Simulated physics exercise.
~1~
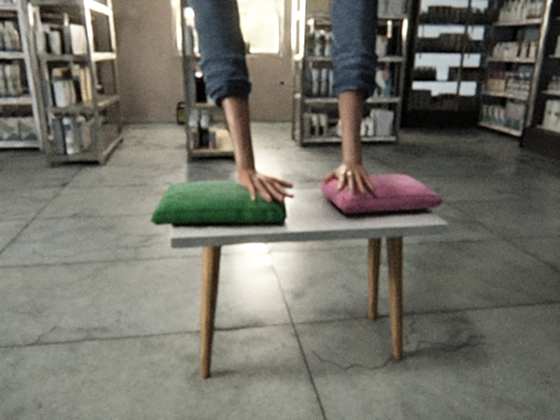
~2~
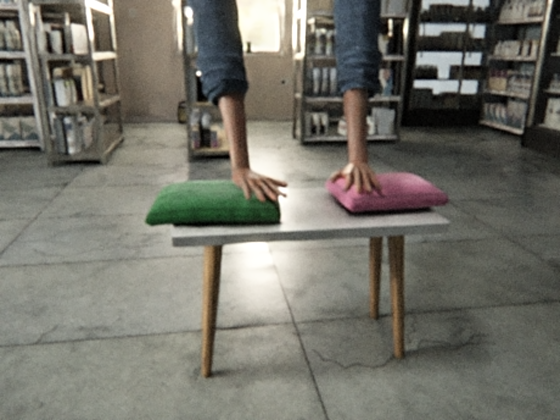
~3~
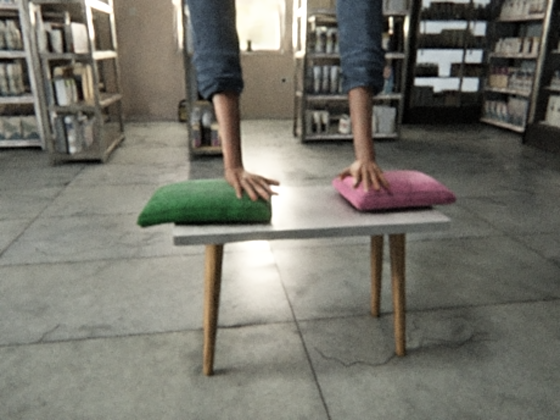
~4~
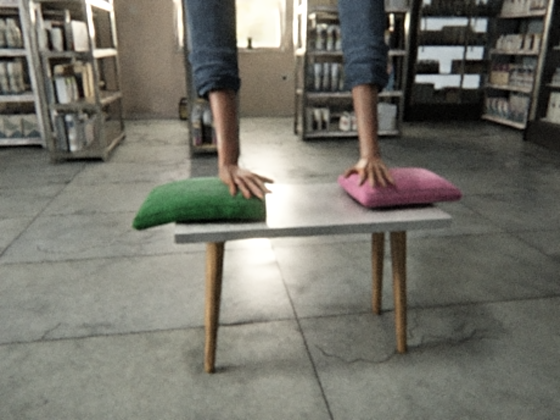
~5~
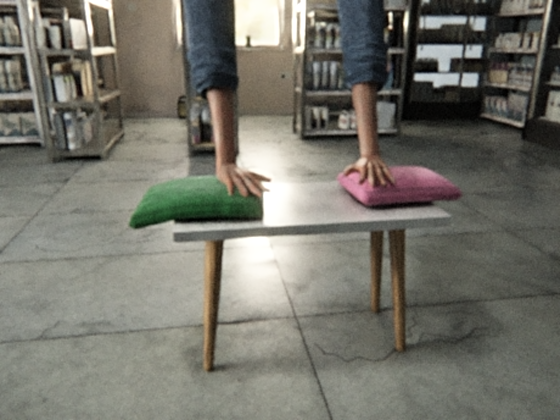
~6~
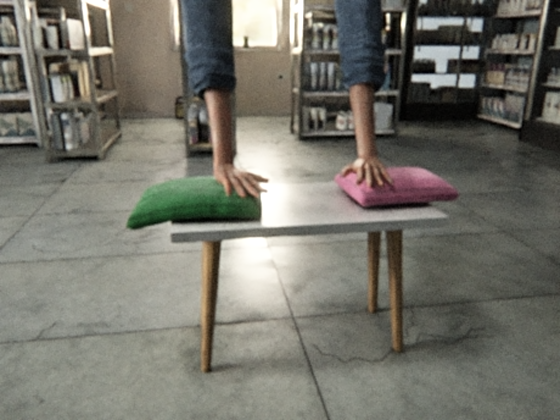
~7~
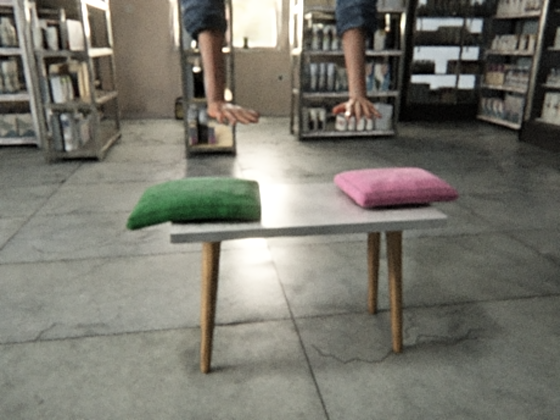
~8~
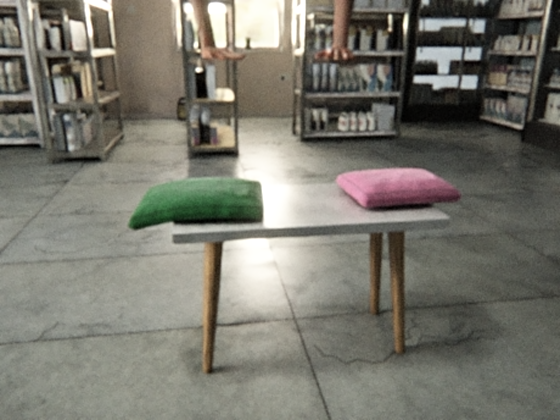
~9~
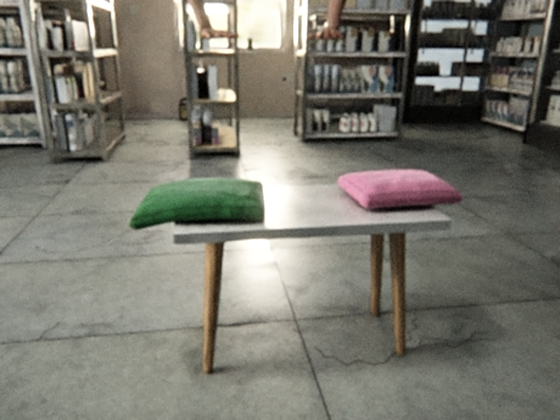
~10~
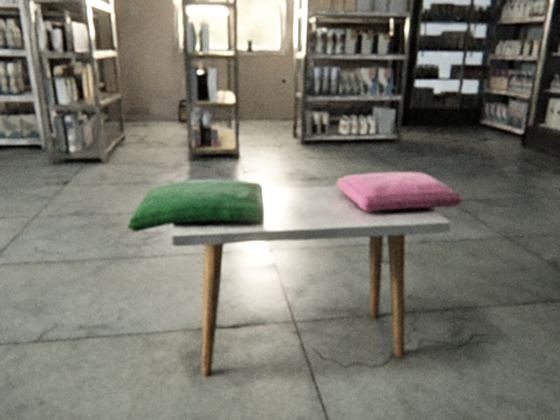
The clip shows two hands resting on a soft green item and a soft pink item on a small table, sliding them slightly apart toward opposite ends. The hands then lift up out of view, and both items lie still on the table, the green one jutting past the left edge.
